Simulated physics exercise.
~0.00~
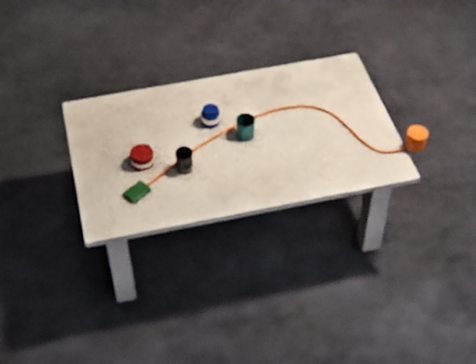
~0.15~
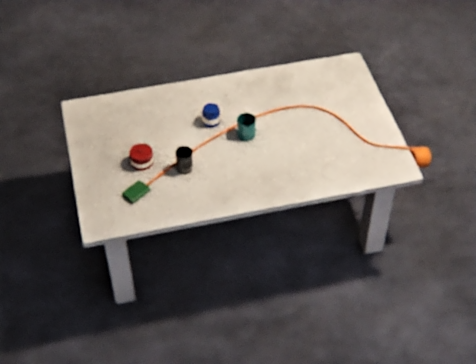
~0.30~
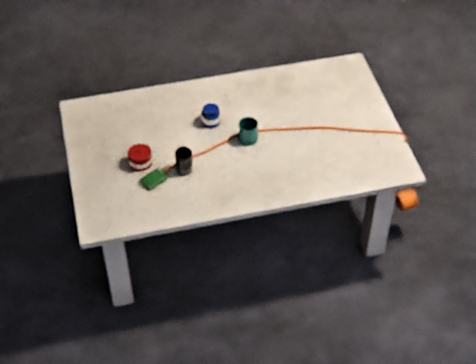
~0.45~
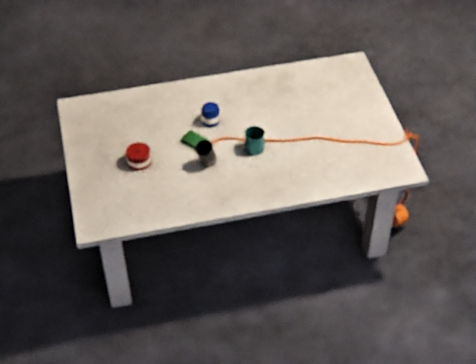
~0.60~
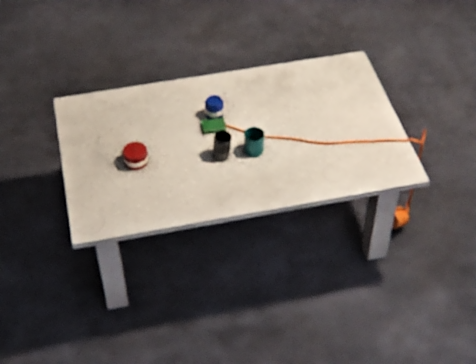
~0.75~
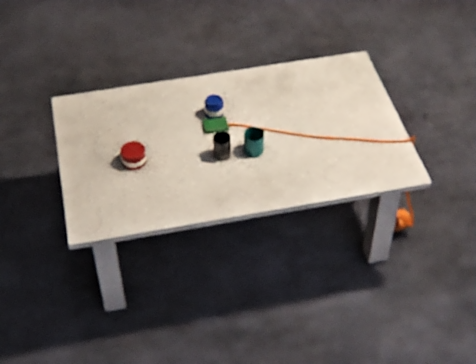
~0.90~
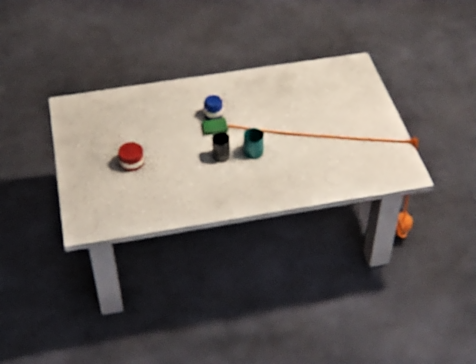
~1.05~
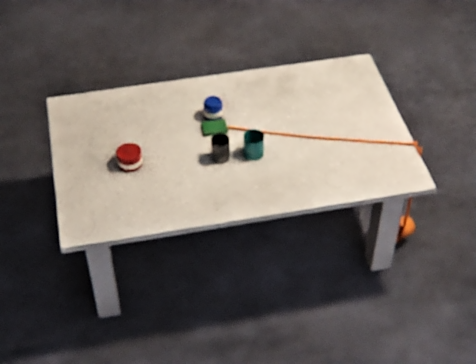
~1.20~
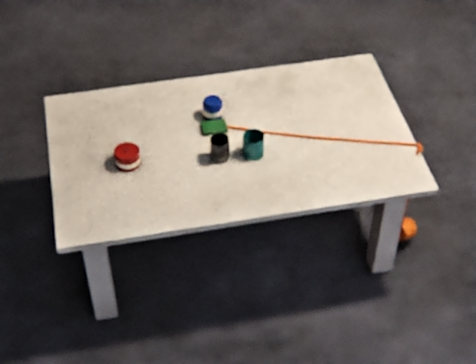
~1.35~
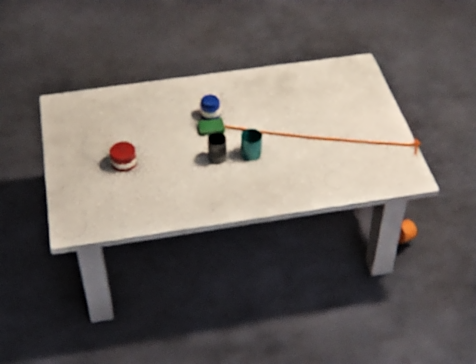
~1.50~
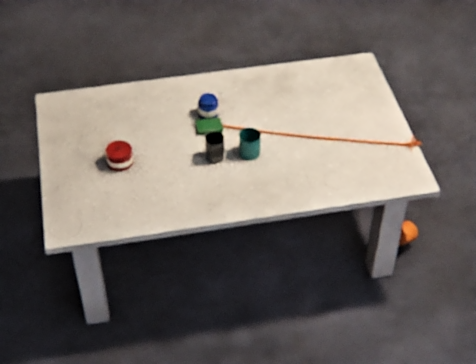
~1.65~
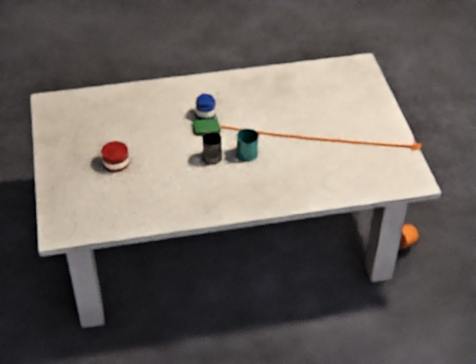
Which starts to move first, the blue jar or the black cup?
The black cup starts to move first, leaning and shifting to the right while the blue jar is still in its place.
